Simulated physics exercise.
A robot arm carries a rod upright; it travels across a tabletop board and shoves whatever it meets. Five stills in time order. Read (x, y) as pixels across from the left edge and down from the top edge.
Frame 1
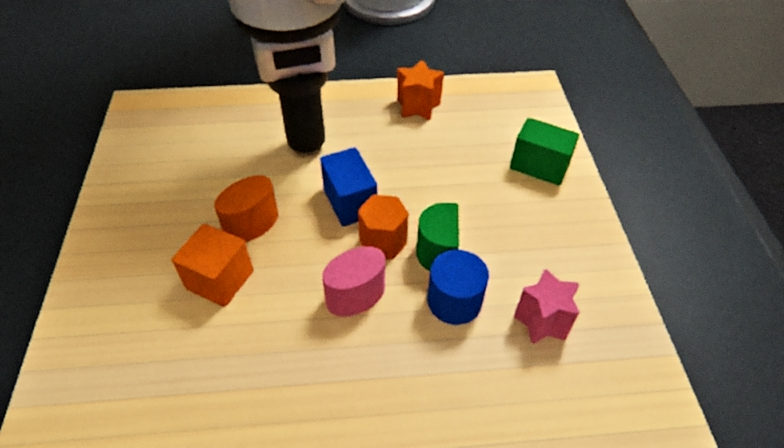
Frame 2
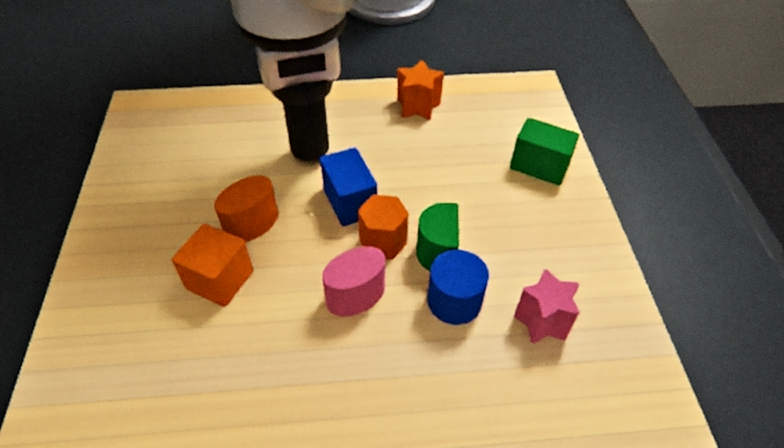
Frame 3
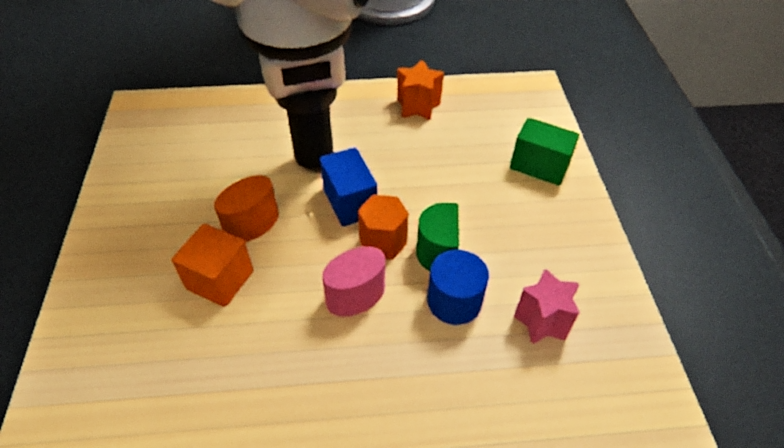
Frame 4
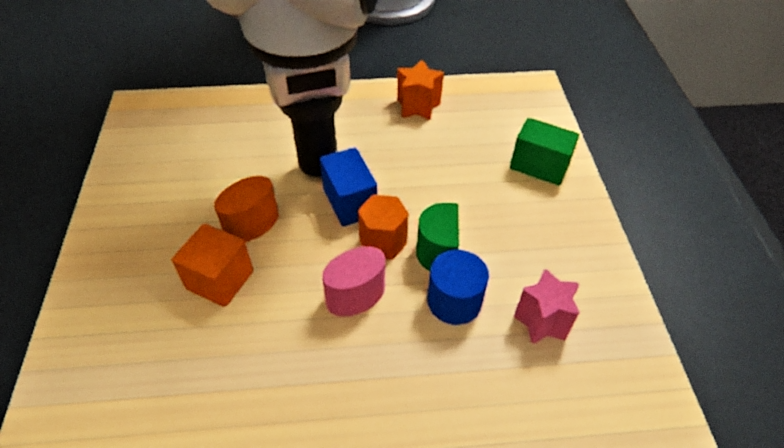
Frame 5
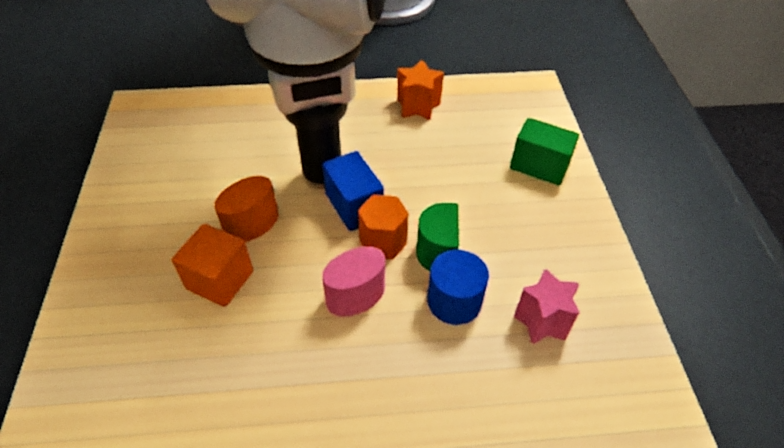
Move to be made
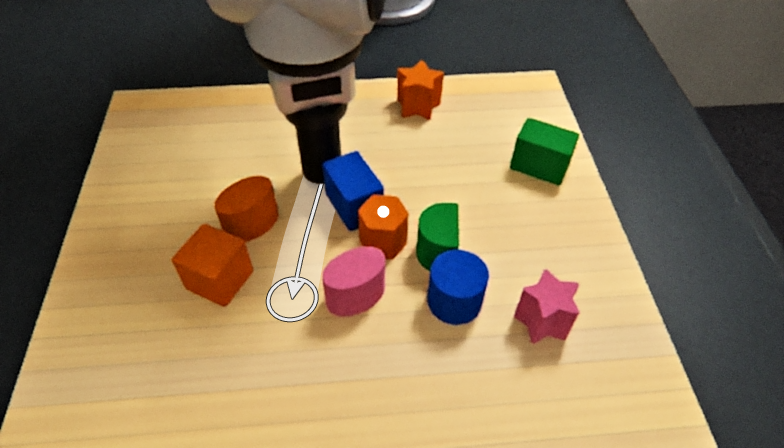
In this clip, a robot arm's black rod moves slowly down and slightly right across a wooden board of colourful blocks, then nudges the blue rectangular block slightly to the right while the other blocks stay still.
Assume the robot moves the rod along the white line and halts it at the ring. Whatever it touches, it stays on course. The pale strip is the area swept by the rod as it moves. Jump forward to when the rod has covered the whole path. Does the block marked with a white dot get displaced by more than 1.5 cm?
Yes
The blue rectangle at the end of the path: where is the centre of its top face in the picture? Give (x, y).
I'd place it at (357, 213), taking the centre of its top.
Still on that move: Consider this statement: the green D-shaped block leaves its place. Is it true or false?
Answer: True.
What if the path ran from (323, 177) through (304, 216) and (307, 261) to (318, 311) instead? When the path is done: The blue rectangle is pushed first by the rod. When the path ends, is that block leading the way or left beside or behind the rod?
It lies beside or behind the rod.
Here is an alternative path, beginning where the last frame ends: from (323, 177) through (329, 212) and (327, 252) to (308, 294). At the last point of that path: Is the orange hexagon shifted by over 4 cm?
I expect so.
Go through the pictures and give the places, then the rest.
The first picture shows rod's lower end (306, 141); blue rectangle (348, 170); pink oval block (354, 267); orange hexagon (383, 212); green D-shaped block (441, 223).
The second picture shows rod (310, 149); blocks still.
The third picture shows rod (314, 156); blocks still.
The fourth picture shows rod (318, 164); blocks still.
The fifth picture shows rod (323, 171); blue rectangle (353, 175); pink oval block (354, 267); orange hexagon (383, 212); green D-shaped block (441, 223).
Drawn move, from (323, 177) to (292, 299); the dot is on the orange hexagon.
On the path given first. One third of the way, rod (312, 207); blue rectangle (356, 199), turned 35° anticlockwise; orange hexagon (401, 224); green D-shaped block (450, 224).
Two thirds of the way, rod (301, 248); blue rectangle (357, 213), turned 50° anticlockwise; orange hexagon (409, 228), turned 25° anticlockwise; green D-shaped block (457, 224).
At the end, rod (291, 293); blue rectangle (357, 213), turned 50° anticlockwise; pink oval block still; orange hexagon (409, 229), turned 25° anticlockwise; green D-shaped block (457, 224).
